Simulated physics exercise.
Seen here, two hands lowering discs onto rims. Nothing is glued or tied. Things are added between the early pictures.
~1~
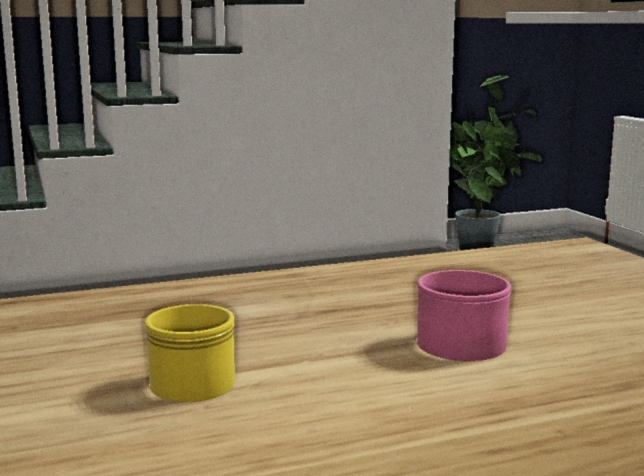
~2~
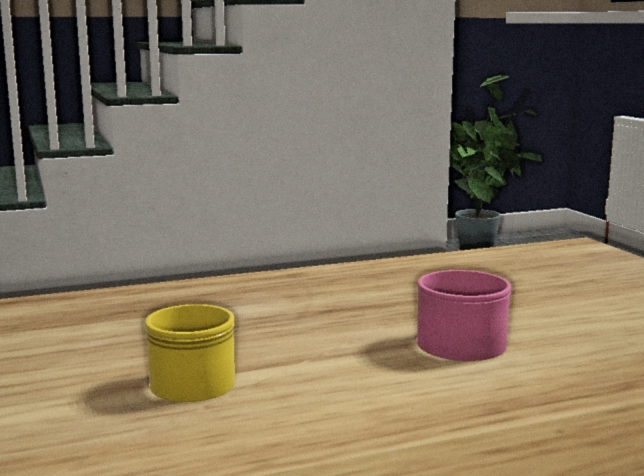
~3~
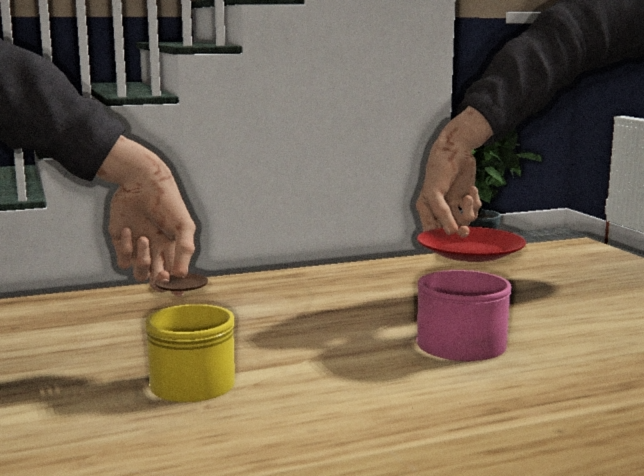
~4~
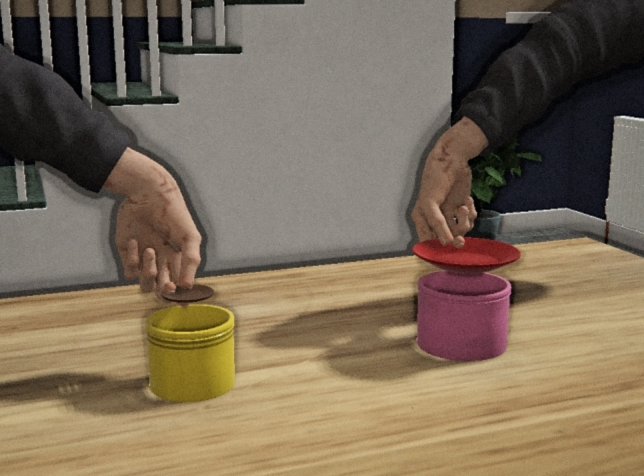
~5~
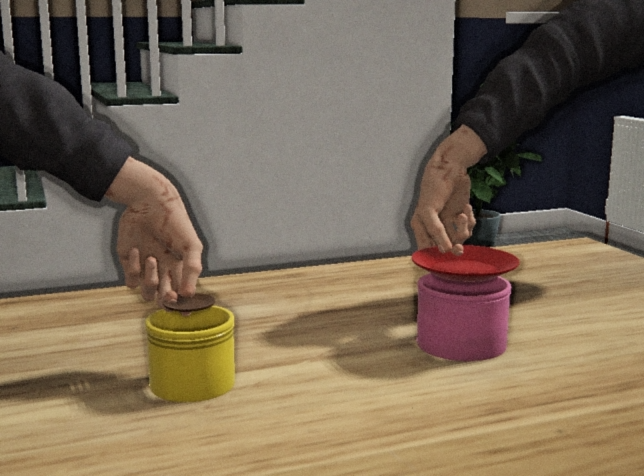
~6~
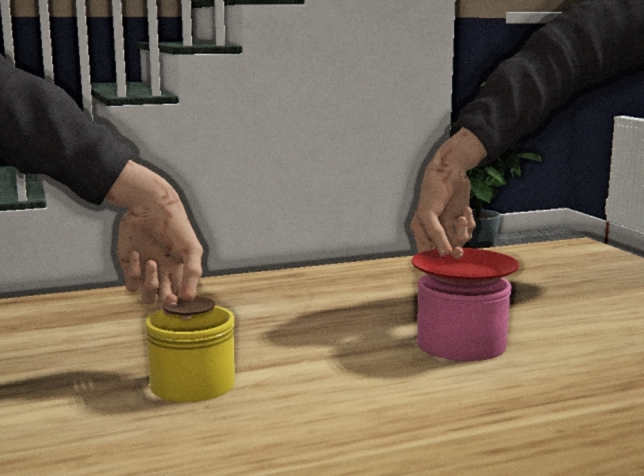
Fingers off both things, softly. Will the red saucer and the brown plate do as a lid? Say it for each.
Outcome: The red saucer rests on the rim and the brown plate falls in.
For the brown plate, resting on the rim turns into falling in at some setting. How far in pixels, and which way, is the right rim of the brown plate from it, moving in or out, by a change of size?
About 12 pixels right.
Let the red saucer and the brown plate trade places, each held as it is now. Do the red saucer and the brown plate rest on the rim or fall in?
The red saucer works as a lid and the brown plate slips past the rim.
Then, 0.14 s after the last picture, red saucer sitting on the rim near (464, 276); brown plate moved about its own width near (191, 348).
At rest, the red saucer covers the opening, near (464, 275); the brown plate drops inside, near (192, 377).
